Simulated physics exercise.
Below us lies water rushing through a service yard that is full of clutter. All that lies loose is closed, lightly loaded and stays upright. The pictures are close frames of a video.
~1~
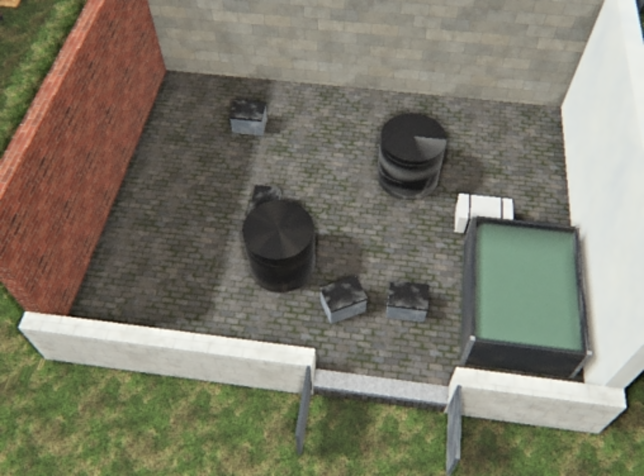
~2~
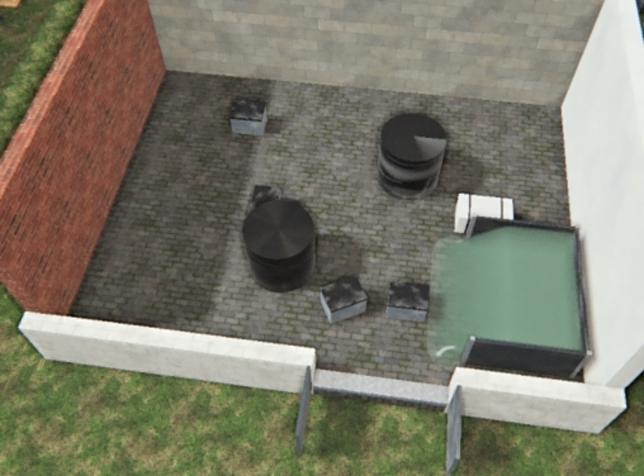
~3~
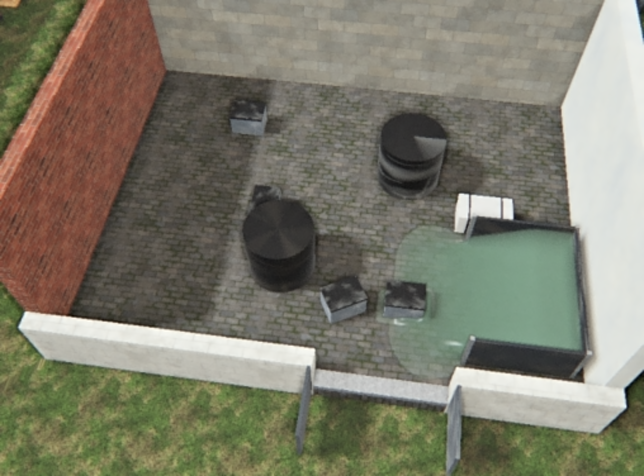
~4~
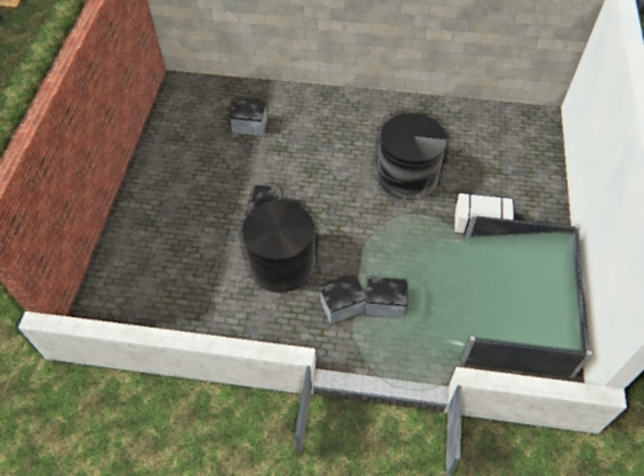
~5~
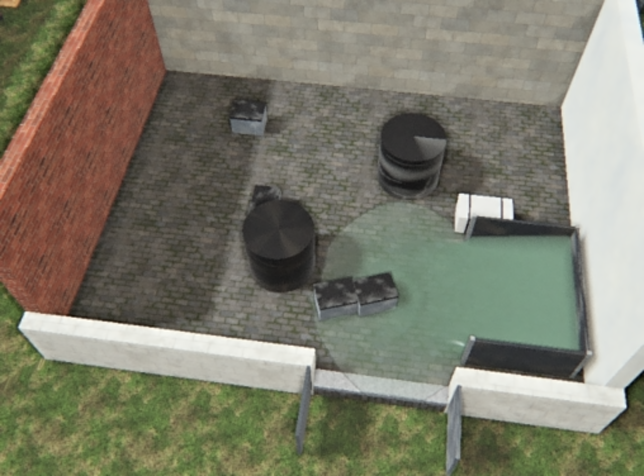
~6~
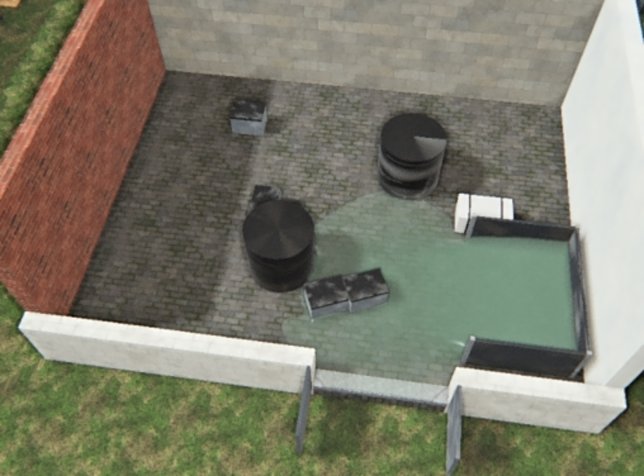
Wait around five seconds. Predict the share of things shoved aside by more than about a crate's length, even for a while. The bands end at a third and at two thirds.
It is at least two thirds.
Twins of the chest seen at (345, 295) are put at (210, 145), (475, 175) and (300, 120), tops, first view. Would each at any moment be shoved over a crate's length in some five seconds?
In that order: Yes, under that, swept aside.
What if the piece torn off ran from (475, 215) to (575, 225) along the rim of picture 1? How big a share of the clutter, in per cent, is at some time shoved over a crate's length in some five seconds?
I make it 40 per cent.
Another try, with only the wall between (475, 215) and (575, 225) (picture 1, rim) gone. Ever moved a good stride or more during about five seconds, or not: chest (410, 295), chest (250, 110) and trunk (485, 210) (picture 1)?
In that order: Never so far, swept aside, that far or more.
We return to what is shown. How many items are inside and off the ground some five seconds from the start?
That makes 2.
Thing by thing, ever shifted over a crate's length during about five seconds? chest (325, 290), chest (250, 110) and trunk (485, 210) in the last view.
One after the other: Yes, moved that far, under that.
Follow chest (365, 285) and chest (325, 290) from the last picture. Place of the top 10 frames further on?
Roughly at (235, 314) and (153, 289).
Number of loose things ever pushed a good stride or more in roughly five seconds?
4 of them.
A moment on, 2 of 5 are well off their spots; 1 afloat.
Next, 3 of 5 are well off their spots; 1 afloat.
Later, 4 of 5 are well off their spots; 3 afloat.
In the end, 4 of 5 are well off their spots, and 4 have been at some point; 2 afloat.
